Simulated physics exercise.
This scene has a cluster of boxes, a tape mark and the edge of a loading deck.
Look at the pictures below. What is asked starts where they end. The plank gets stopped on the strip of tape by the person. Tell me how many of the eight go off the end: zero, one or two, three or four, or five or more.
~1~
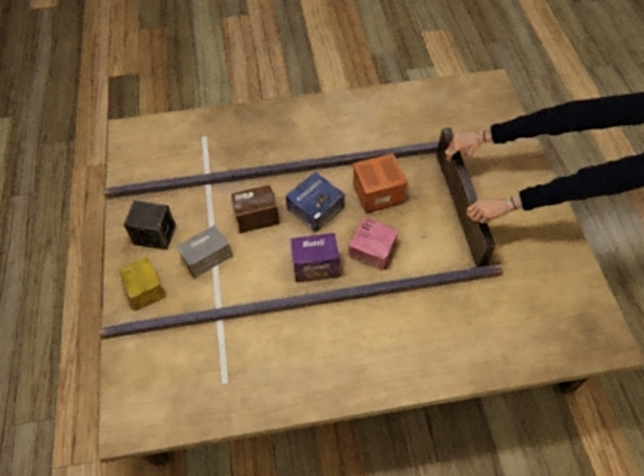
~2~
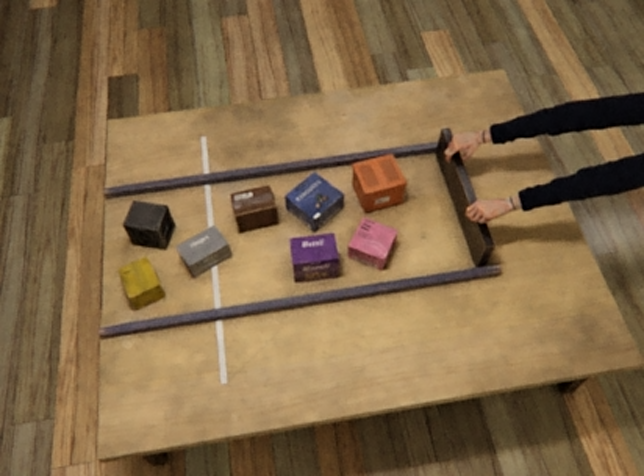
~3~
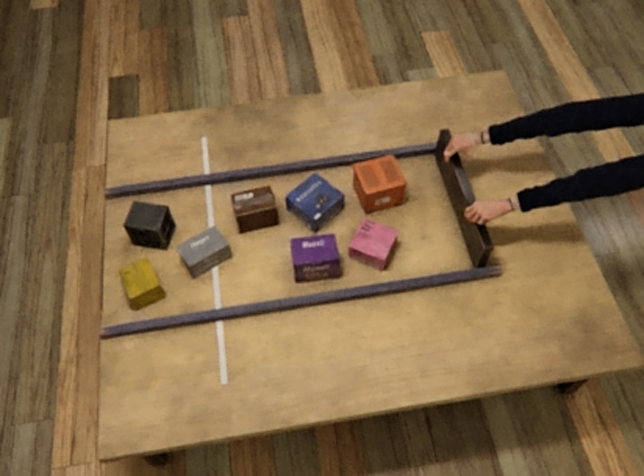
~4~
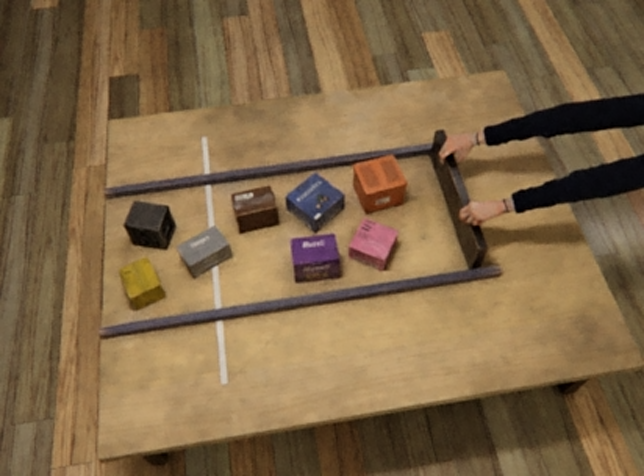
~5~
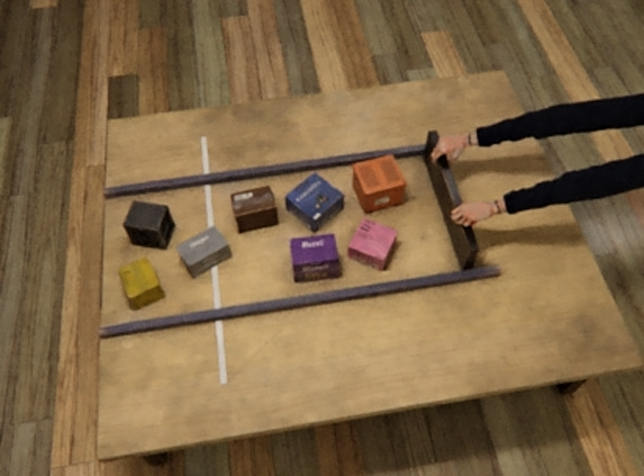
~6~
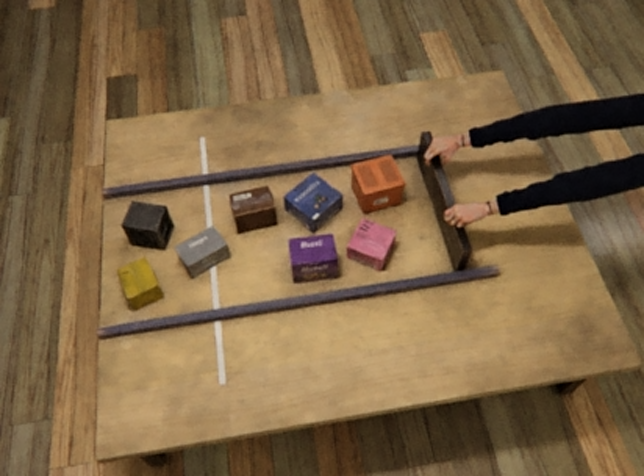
The fall count stops at one or two.
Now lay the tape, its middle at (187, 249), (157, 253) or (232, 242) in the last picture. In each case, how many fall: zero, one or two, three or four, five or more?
In order: Either three or four, then at least five, then one to two.
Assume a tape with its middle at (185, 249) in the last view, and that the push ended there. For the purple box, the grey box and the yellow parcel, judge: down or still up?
Going one by one, the purple box is still up, the grey box is still up, the yellow parcel goes down.
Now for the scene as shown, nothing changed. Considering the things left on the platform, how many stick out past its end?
Result: 1.
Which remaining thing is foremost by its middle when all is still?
It's the yellow parcel that ends nearest.
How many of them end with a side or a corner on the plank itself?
Well, it touches 3.
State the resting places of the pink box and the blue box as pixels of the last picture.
I'd say approximately (194, 282) and then (142, 215).
Early on, none off yet; yellow parcel at rest near (141, 283); black crate at rest near (149, 226); grey box at rest near (203, 252).
A while later, none off yet; yellow parcel at rest near (141, 283); black crate at rest near (149, 226); grey box at rest near (201, 253).
Further along, none off yet; yellow parcel at rest near (141, 283); black crate travelled about its own width near (101, 236); grey box at rest near (201, 253).
Finally, the number that fall off is one or two; lost, brown box and black crate.
